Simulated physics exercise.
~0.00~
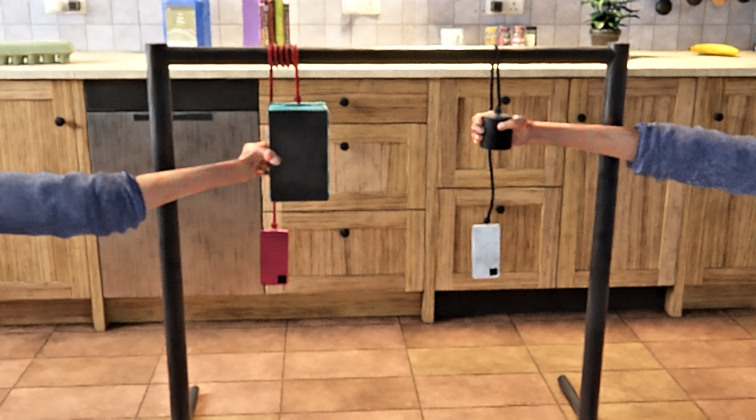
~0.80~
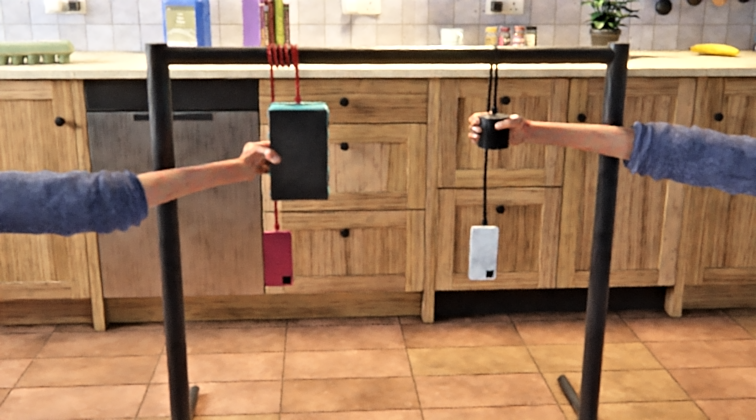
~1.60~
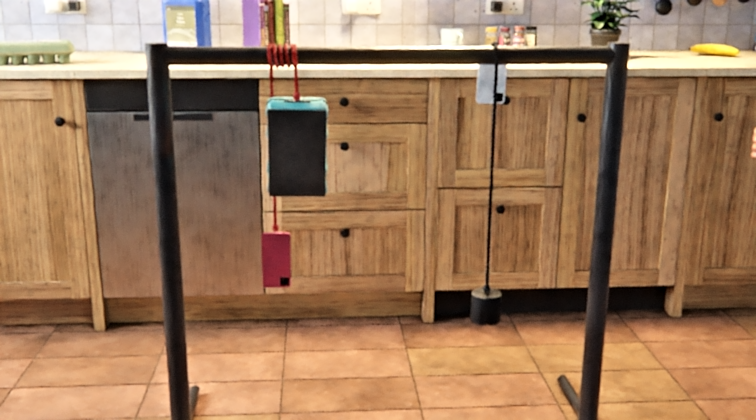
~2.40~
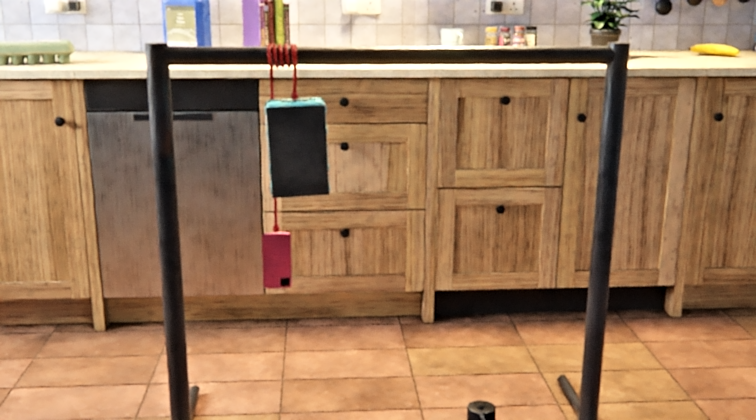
When two hands let go, a small black cylinder on the right dropped to the tiled floor, its white phone jerking up toward the bar before going out of sight, while the turquoise-edged case on the left stayed hanging by its red cord.
